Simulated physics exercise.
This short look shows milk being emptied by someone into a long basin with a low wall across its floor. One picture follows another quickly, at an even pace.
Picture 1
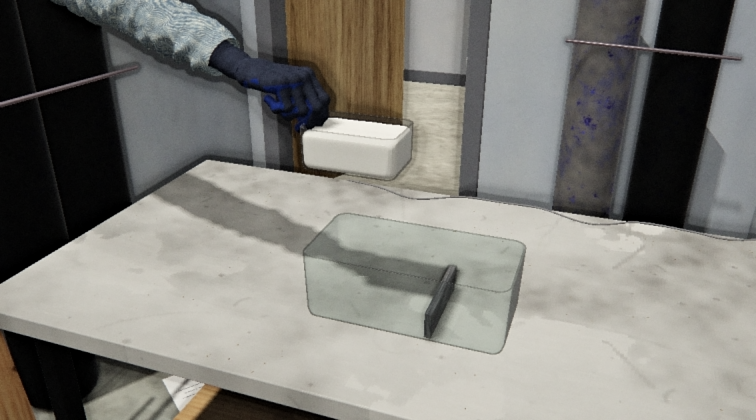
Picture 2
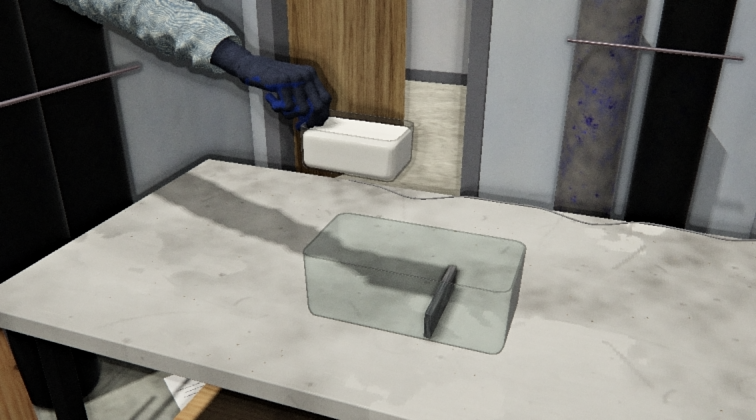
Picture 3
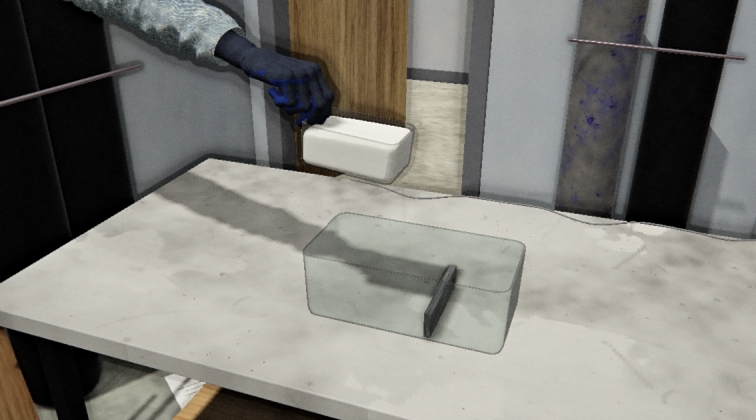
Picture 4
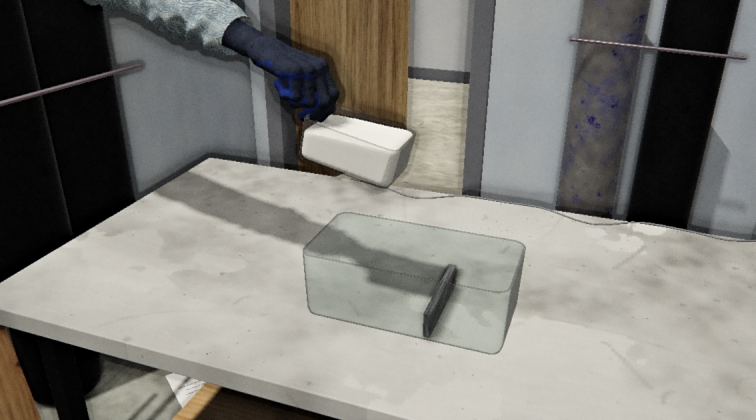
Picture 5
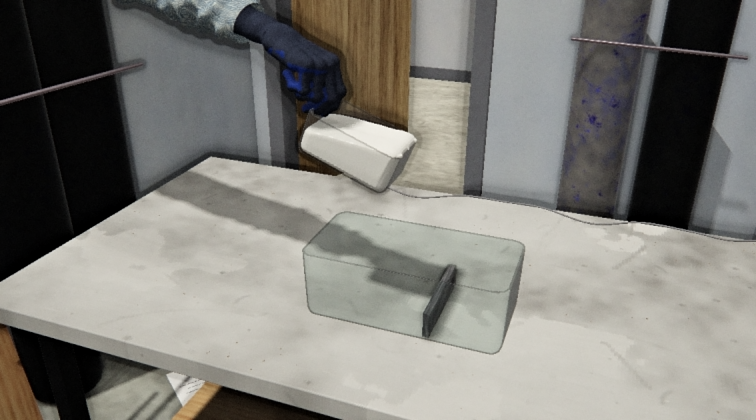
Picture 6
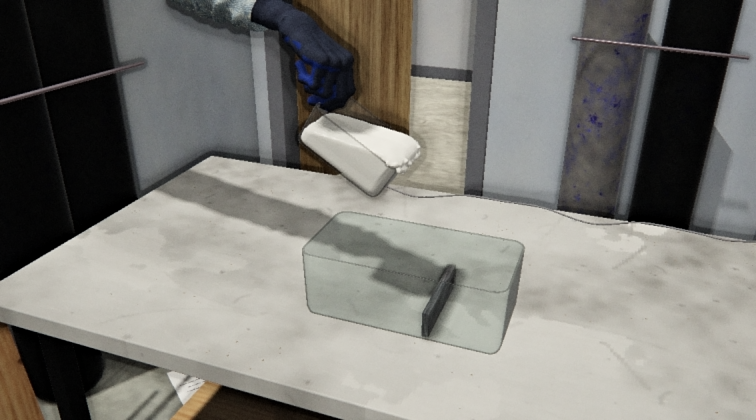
A dark blue hand held a small white block-shaped container above a long, clear basin with a low dark wall inside, then steadily tilted it down to the right as the hand rose slightly.
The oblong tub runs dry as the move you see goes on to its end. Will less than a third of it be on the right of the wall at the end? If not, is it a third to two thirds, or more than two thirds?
No, a third to two thirds.
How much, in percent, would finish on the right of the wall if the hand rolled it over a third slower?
About 55 per cent.
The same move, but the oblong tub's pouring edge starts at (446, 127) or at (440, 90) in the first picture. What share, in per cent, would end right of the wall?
First place gives some 75 %, second place some 65 %.
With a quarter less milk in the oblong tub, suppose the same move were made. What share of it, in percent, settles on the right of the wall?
Roughly 30 in a hundred.
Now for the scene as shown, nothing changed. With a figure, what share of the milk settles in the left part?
It comes to about 50 per cent.
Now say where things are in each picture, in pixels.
In the first picture, it leans 0°; its right rim is at (405, 131); the milk meets the walls at (314, 125) and (405, 136); the long basin's rim runs from (321, 233) to (519, 268); the wall's top is at (441, 290).
In the second picture, it leans 1°; its right rim is at (406, 133); the milk meets the walls at (315, 125) and (405, 137).
In the third picture, it leans 6°; its right rim is at (407, 137); the milk meets the walls at (317, 123) and (406, 138).
In the fourth picture, it leans 12°; its right rim is at (407, 143); the milk meets the walls at (317, 122) and (408, 140).
In the fifth picture, it leans 21°; its right rim is at (408, 151); the milk meets the walls at (317, 121) and (408, 146); 2 per cent is over the edge.
In the sixth picture, it leans 32°; its right rim is at (406, 160); the milk meets the walls at (315, 121) and (404, 149); 7 per cent is over the edge.
A moment on, the oblong tub is tipped on its side and 17 per cent is still to pour, 6 is left of the wall and 26 right of it.
Next, the oblong tub is tipped right over and 3 per cent is still to pour, 38 is left of the wall and 49 right of it.
Then the oblong tub is tipped right over and 1 per cent is still to pour, 48 is left of the wall and 45 right of it.
Later the oblong tub is tipped right over and 0 per cent is still to pour, 50 is left of the wall and 45 right of it.
In the end 51 per cent lies left of the wall, 45 right of it and 4 outside.
